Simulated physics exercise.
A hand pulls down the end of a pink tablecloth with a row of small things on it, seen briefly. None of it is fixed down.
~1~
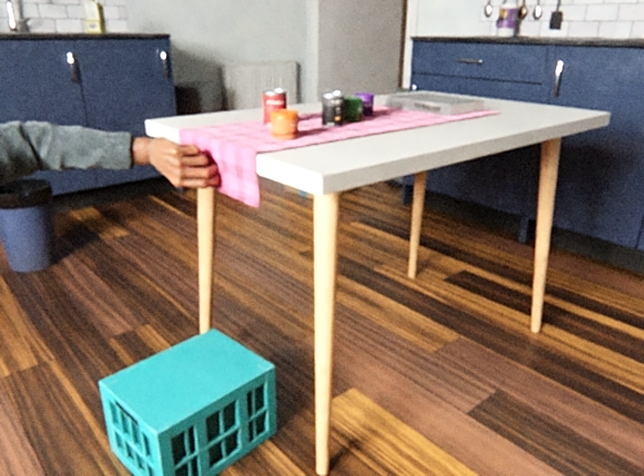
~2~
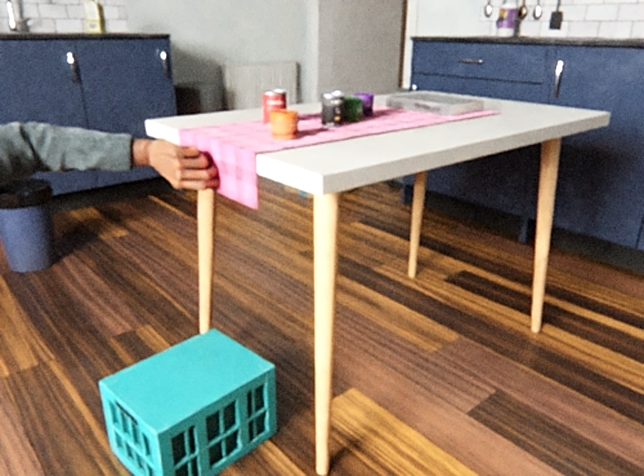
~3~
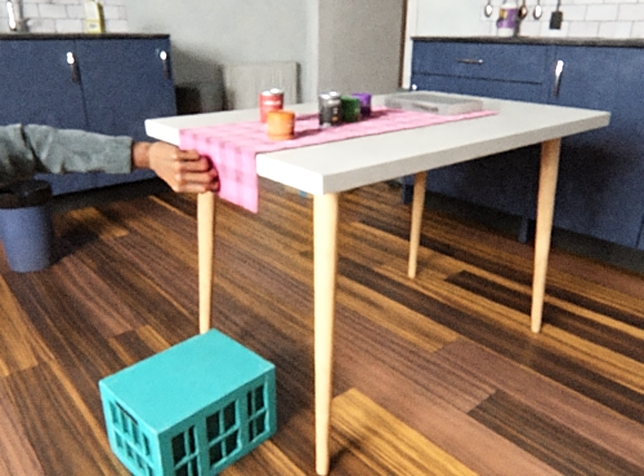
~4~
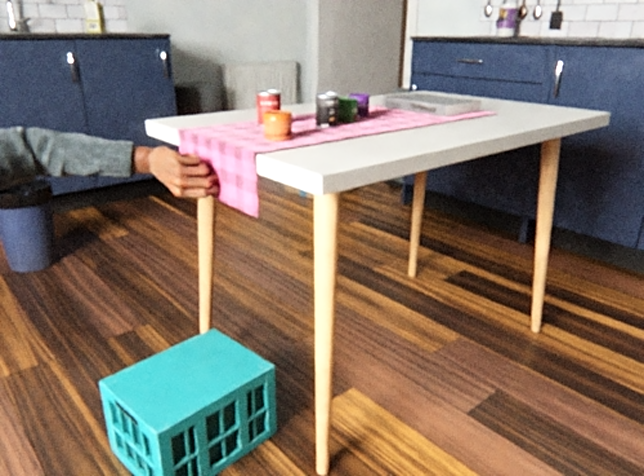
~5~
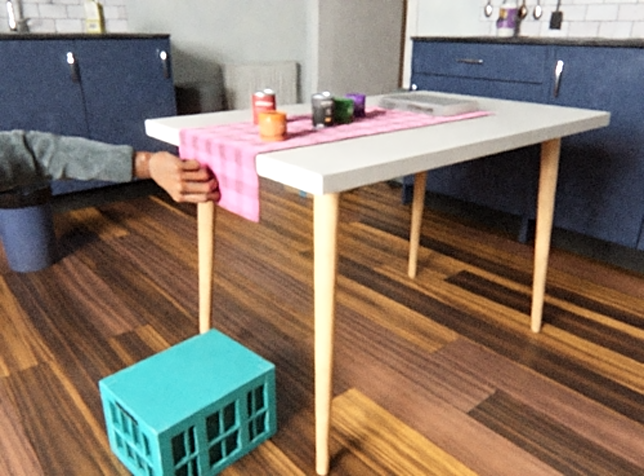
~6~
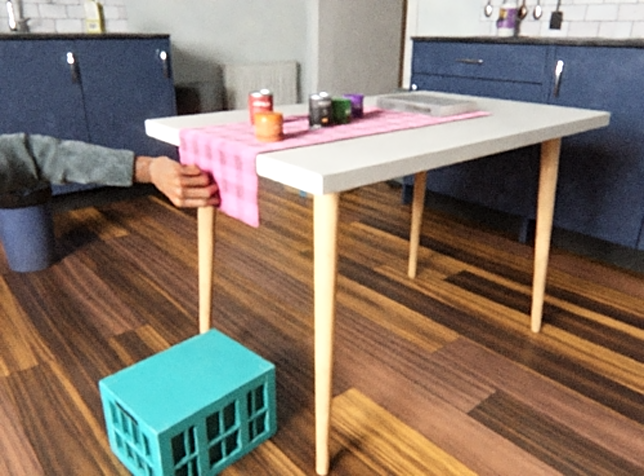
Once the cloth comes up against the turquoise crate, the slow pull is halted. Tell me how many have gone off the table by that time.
By that time the count is four.
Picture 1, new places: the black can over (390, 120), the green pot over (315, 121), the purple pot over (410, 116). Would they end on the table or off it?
I reckon the black can hangs on, the green pot takes a fall and the purple pot hangs on.
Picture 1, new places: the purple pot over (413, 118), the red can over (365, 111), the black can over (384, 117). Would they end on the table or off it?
So, the purple pot makes it through, the red can makes it through, the black can makes it through.
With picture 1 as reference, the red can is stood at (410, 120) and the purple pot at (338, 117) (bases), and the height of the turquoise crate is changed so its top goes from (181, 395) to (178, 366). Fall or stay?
Red can: Still up. Purple pot: Still up.
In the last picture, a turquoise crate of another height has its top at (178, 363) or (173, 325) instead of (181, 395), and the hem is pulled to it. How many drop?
Then 3 and 2.
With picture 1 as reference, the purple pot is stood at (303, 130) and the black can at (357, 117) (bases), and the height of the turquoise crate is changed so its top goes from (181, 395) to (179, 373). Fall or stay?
So the purple pot leaves, and the black can stays there.
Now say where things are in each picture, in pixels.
Hem (259, 207); orange pot (285, 111); red can (275, 91); black can (333, 94); green pot (352, 98); purple pot (364, 94); top of the crate (181, 395), in the first picture.
Hem (258, 209); orange pot (284, 112), in the second picture.
Hem (256, 213); red can (271, 92), in the third picture.
Hem (258, 217); black can (327, 94); top of the crate (181, 395), in the fourth picture.
Hem (258, 222); green pot (342, 99), in the fifth picture.
Hem (259, 227); orange pot (269, 113); red can (261, 92); black can (320, 95); green pot (340, 99); purple pot (353, 95), in the sixth picture.
Soon after, hem near (220, 291); orange pot and red can gone.
After that, hem near (222, 346); orange pot, red can and black can gone.
In the end, hem on the crate; orange pot, red can, black can and green pot gone. It carries off four.
